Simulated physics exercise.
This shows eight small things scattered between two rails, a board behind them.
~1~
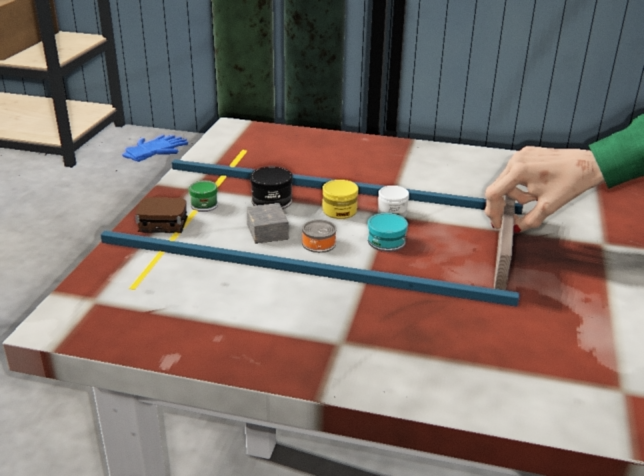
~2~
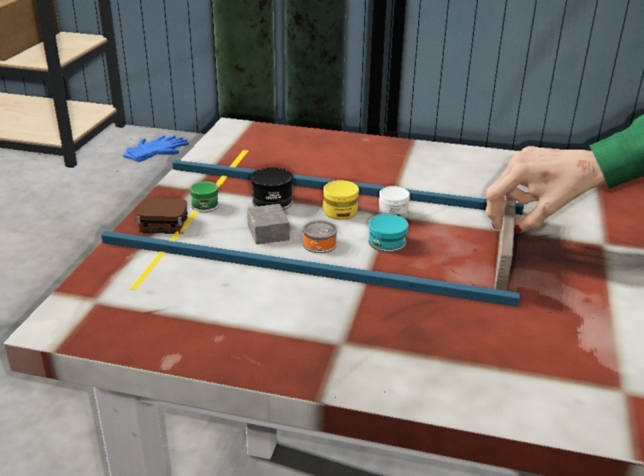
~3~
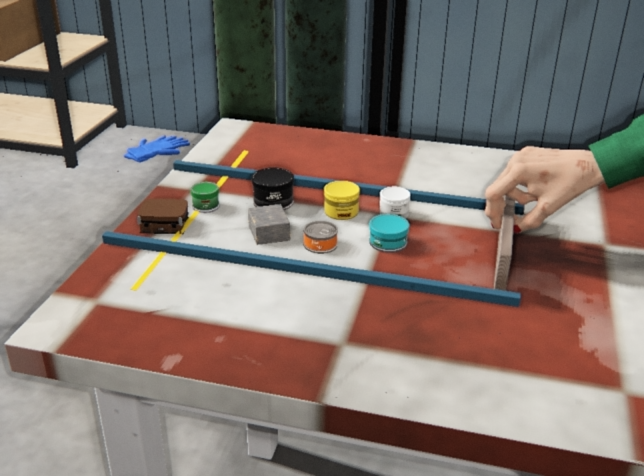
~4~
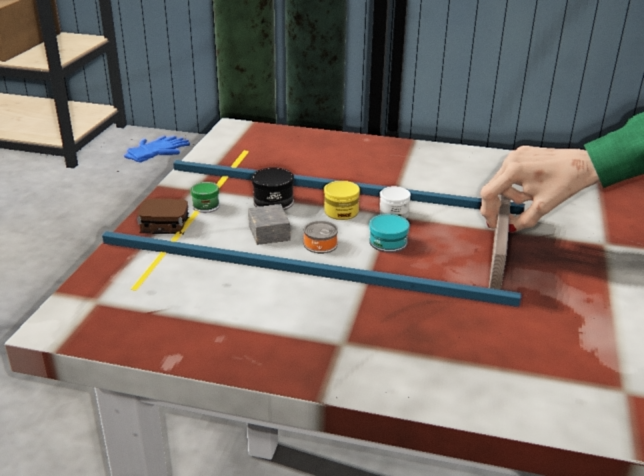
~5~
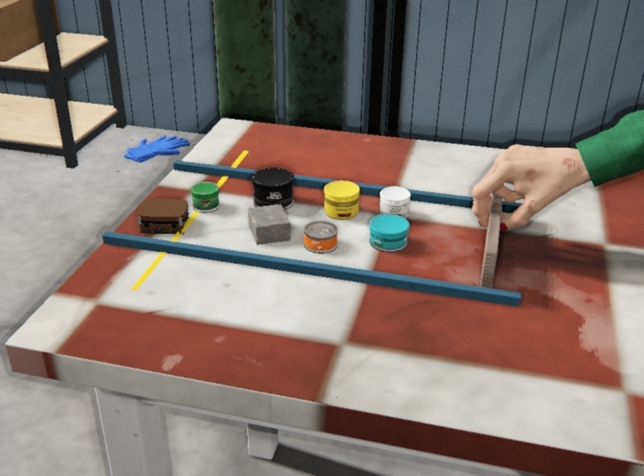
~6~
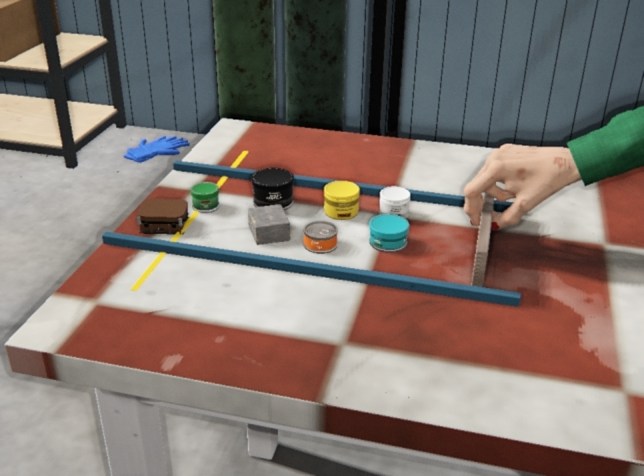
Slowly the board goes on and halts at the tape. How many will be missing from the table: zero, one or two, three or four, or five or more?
Outcome: The number that fall off is one or two.
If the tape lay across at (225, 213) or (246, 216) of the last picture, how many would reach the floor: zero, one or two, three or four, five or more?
The falls would be no fall at all; no fall at all.
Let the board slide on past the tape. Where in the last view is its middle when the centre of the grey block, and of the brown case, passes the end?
For the grey block at (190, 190), for the brown case at (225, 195).
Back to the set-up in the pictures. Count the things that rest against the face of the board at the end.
That makes 3.
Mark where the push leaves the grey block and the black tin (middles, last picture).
The grey block stops around (138, 209); the black tin around (174, 168).
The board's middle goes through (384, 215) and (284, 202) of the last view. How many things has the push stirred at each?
At the one place 2, at the other 6.
Early on, none off yet; brown case at rest near (164, 217); green tin at rest near (205, 198); black tin at rest near (273, 190).
A while later, none off yet; brown case at rest near (164, 217); green tin at rest near (205, 198); black tin travelled about its own width near (231, 182).
Finally, the number that fall off is one or two; lost, brown case.
